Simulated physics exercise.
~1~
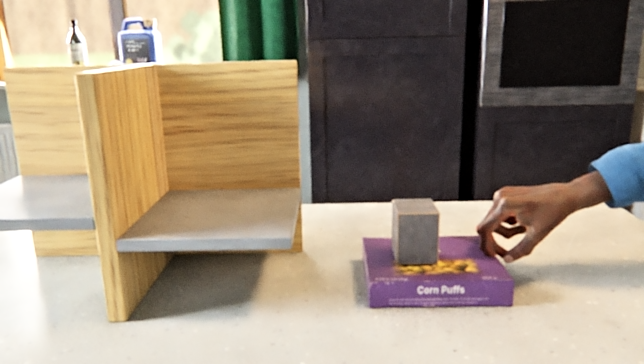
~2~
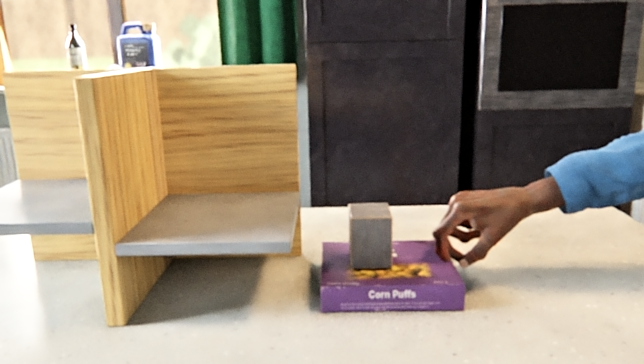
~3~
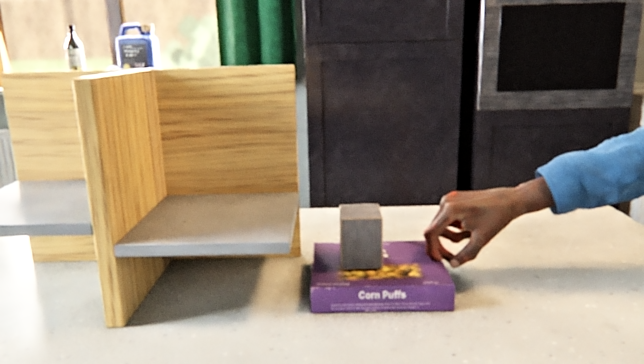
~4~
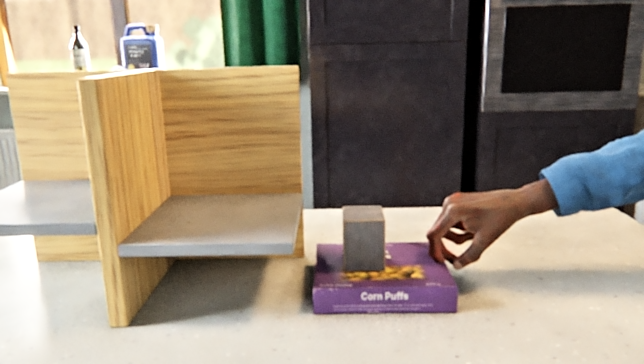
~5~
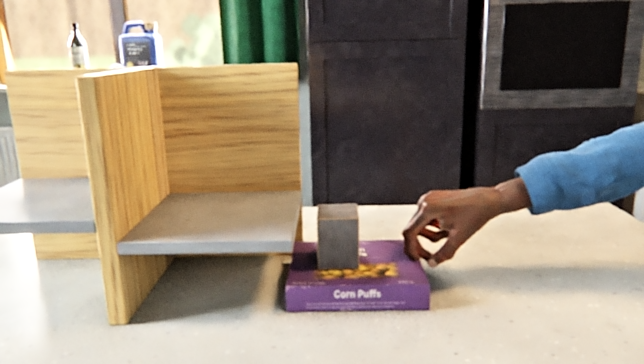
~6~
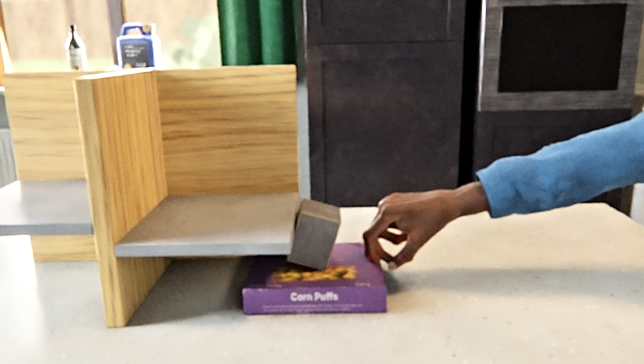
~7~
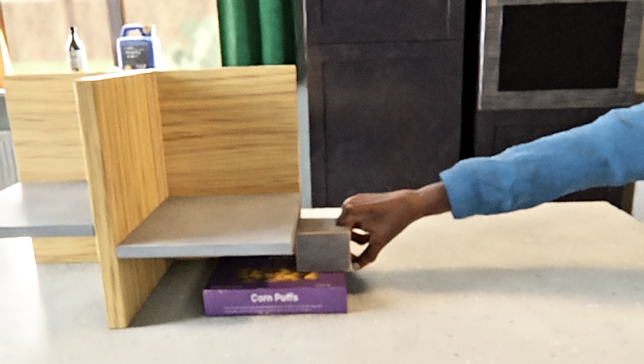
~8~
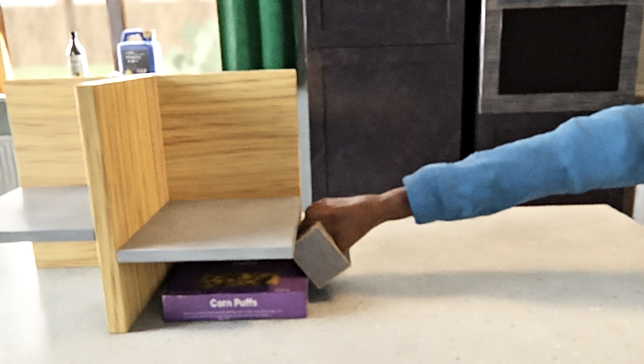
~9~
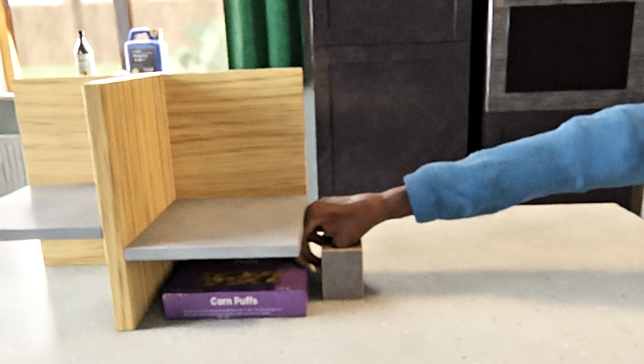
To begin with, a grey block stands upright on a purple Corn Puffs packet, while a hand at the right edge of the packet pushes it left across a counter. The packet slides toward a wooden stand with a grey shelf, briefly pausing along the way. As the packet starts to go beneath the shelf, the block strikes the shelf's edge and leans back to the right. The hand keeps pushing, and the block tips onto its side and tumbles off the packet. It finally rests upside down on the counter beside the hand, with the packet under the shelf.
